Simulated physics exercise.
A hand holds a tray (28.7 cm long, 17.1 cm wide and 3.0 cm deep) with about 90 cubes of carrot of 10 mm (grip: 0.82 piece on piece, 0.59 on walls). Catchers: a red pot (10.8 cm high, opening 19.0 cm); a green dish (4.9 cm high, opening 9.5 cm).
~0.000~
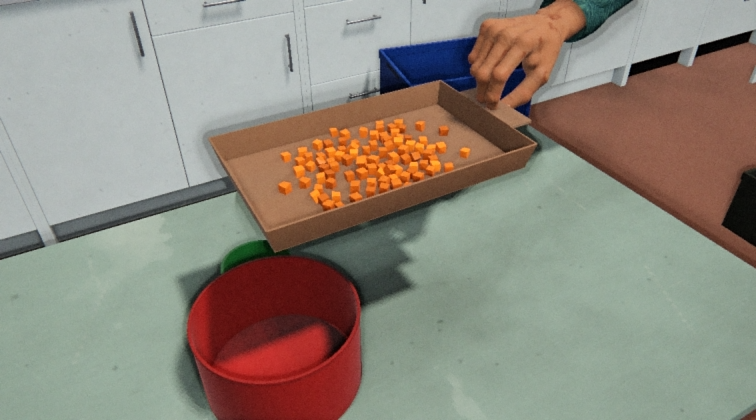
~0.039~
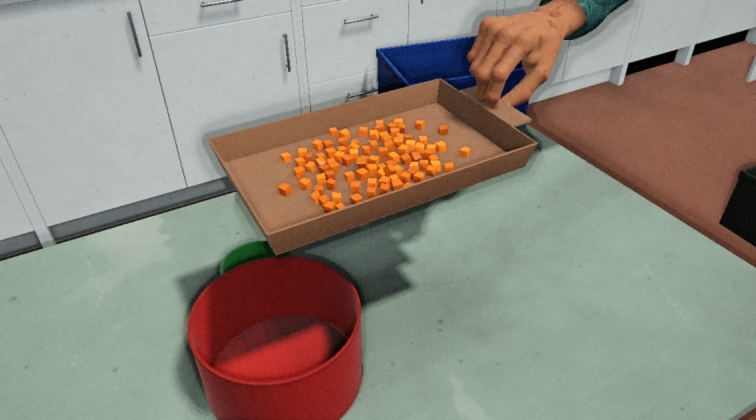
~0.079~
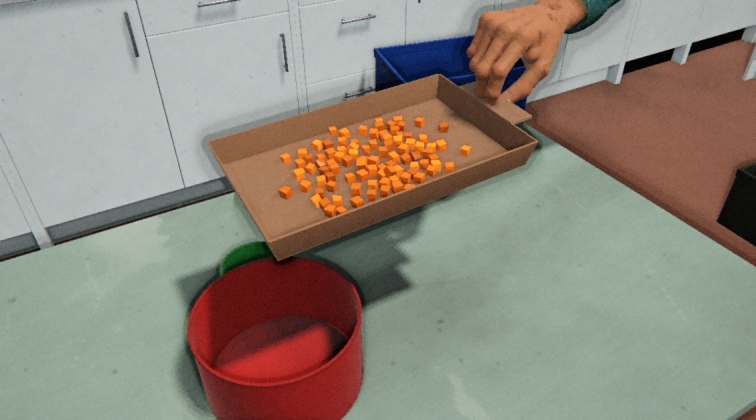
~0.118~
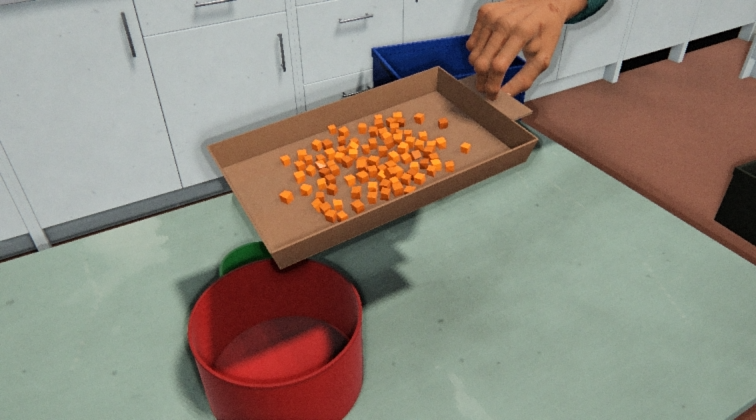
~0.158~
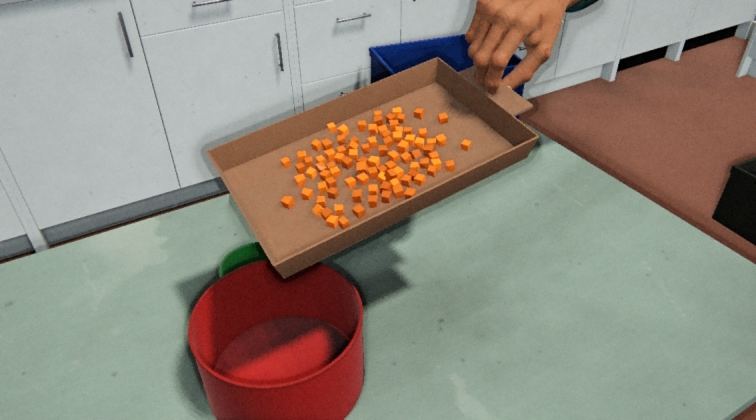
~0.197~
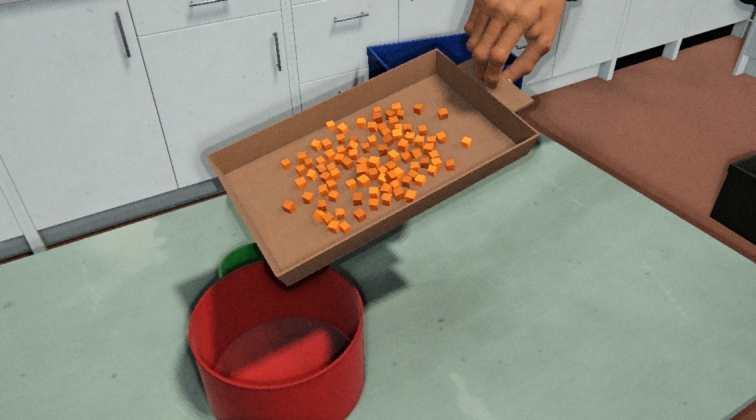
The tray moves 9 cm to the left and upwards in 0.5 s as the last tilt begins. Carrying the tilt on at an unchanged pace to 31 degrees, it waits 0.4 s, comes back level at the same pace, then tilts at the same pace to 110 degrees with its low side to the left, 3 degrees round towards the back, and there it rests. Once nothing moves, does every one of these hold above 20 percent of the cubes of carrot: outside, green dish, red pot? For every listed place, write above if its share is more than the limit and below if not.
Outside everything: Below, green dish: Below, red pot: Above.
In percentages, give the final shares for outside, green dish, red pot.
In per cent: Outside 5, green dish 0 and red pot 90.
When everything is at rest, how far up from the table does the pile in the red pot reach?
Roughly 2.0 cm.
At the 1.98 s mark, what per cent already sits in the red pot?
Roughly 0% has arrived by then.
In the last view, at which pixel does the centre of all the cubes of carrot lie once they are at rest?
Centre, last frame: Approx. (303, 356) px.
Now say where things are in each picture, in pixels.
Tray at (415, 185); tilt 0 degrees; leading edge at (234, 179); middle of the load at (374, 161); red pot at (275, 312); green dish at (257, 263), in the first picture.
Tray at (416, 186); tilt 1 degrees; leading edge at (235, 181); middle of the load at (374, 161), in the second picture.
Tray at (416, 189); tilt 3 degrees; leading edge at (235, 186); middle of the load at (374, 161), in the third picture.
Tray at (416, 193); tilt 6 degrees; low side front left; leading edge at (236, 194); middle of the load at (374, 162), in the fourth picture.
Tray at (417, 197); tilt 11 degrees; low side front left; leading edge at (237, 202); middle of the load at (374, 162), in the fifth picture.
Tray at (417, 202); tilt 15 degrees; low side front left; leading edge at (239, 210); middle of the load at (374, 163); red pot at (277, 315); green dish at (255, 265). It turns about 110 degrees a second, in the sixth picture.
After 0.88 s, tilt 28 degrees; tray 100 %; middle of all pieces on or above the table near (338, 231).
After 1.45 s, tilt 20 degrees; tray 100 %; middle of all pieces on or above the table near (297, 219).
Then, at 1.98 s, tilt 78 degrees; tray 95 %; middle of all pieces on or above the table near (291, 257).
Then, at 2.48 s, tilt 110 degrees; red pot 90 %, outside 5 %; middle of all pieces on or above the table near (295, 355).
By 3.6 s all is still; green dish 0 %, red pot 90 %, tray 0 %, outside 5 %.
